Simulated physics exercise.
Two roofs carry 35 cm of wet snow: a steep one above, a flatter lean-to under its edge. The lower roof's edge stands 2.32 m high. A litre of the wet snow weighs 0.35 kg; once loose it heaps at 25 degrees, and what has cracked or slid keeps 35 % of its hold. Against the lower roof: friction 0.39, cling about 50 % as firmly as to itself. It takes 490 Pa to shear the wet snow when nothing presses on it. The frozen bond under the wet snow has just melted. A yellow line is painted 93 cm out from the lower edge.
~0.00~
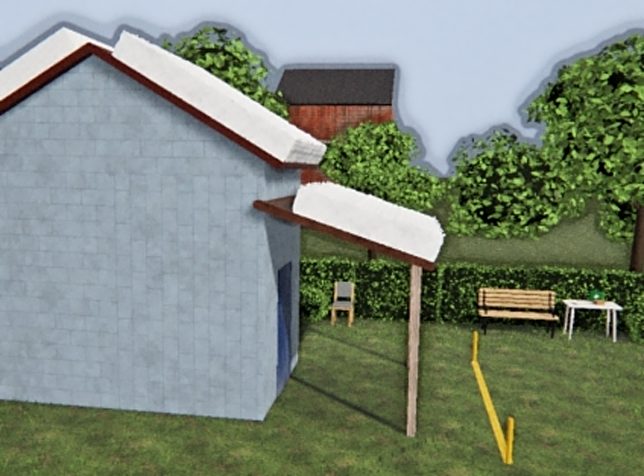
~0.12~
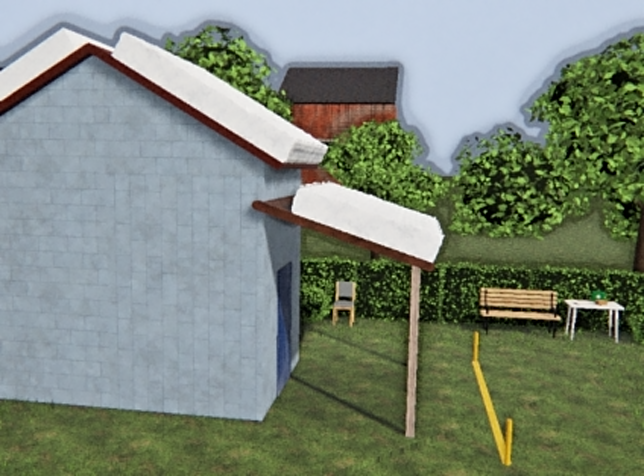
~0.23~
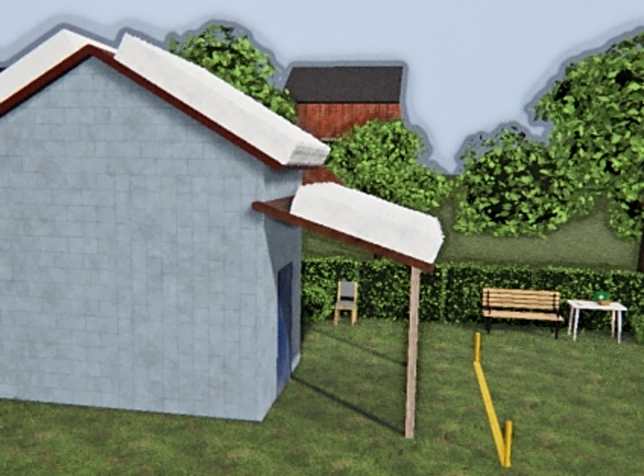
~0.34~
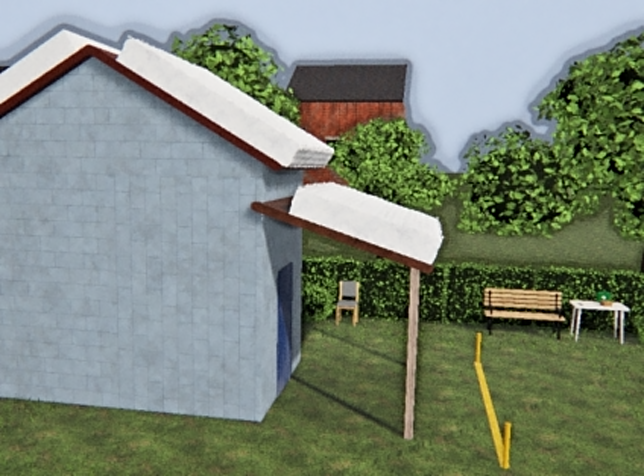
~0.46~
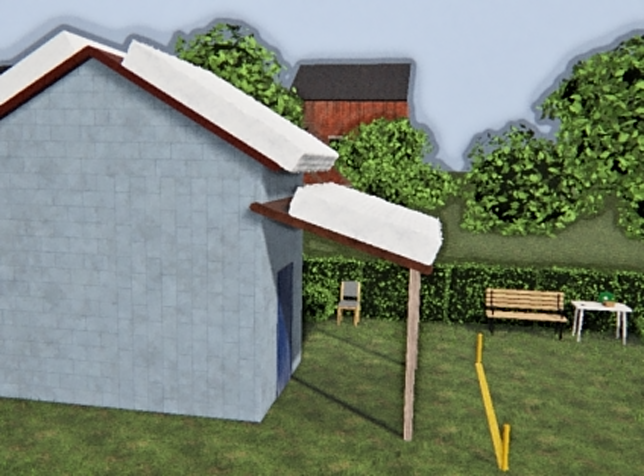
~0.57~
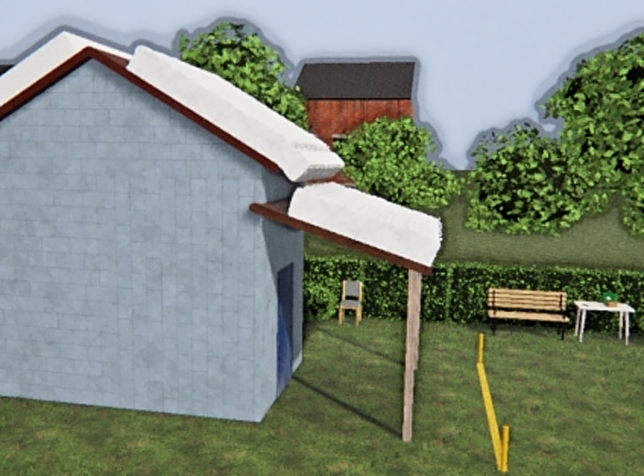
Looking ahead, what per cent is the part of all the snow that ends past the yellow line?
The part of all the snow that ends past the yellow line is near 25 %.
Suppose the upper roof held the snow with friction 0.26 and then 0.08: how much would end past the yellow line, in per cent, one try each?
In that order: 35 %, 50 %.
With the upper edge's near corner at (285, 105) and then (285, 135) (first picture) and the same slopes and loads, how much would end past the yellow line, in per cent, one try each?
In that order: 50 %, 45 %.
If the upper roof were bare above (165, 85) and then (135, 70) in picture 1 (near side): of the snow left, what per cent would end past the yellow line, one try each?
In turn about 6 %, 16 %.
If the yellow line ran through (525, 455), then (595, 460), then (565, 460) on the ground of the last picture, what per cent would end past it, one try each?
In turn about 18 %, 4 %, 8 %.
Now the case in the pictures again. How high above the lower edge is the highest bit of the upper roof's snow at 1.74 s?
Roughly 1.8 m.
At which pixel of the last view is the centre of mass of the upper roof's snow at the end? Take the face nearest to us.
Near (437, 326).
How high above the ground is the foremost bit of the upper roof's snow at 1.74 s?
Some 2.8 m.
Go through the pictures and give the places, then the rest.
The first picture shows leading edge of the wet snow at (285, 154).
The second picture shows leading edge of the wet snow at (285, 155), its middle shifted 1.1 cm.
The third picture shows leading edge of the wet snow at (286, 158), its middle shifted 4.3 cm, 2 % of it past the upper edge, in one piece.
The fourth picture shows leading edge of the wet snow at (289, 137), its middle shifted 9.8 cm, 4 % of it past the upper edge, in one piece.
The fifth picture shows leading edge of the wet snow at (294, 155), its middle shifted 18 cm, 7 % of it past the upper edge, in one piece.
The sixth picture shows leading edge of the wet snow at (301, 156), its middle shifted 28 cm, 10 % of it past the upper edge, cracking.
After 1.11 s, none is below the lower edge and 0 % is past the line.
After 1.74 s, none is below the lower edge and 0 % is past the line.
After 2.37 s, 10 % is below the lower edge and 0 % is past the line.
After 3.00 s, 35 % is below the lower edge and 15 % is past the line.
After 6.00 s, at the end, 53 % is below the lower edge and 25 % is past the line.
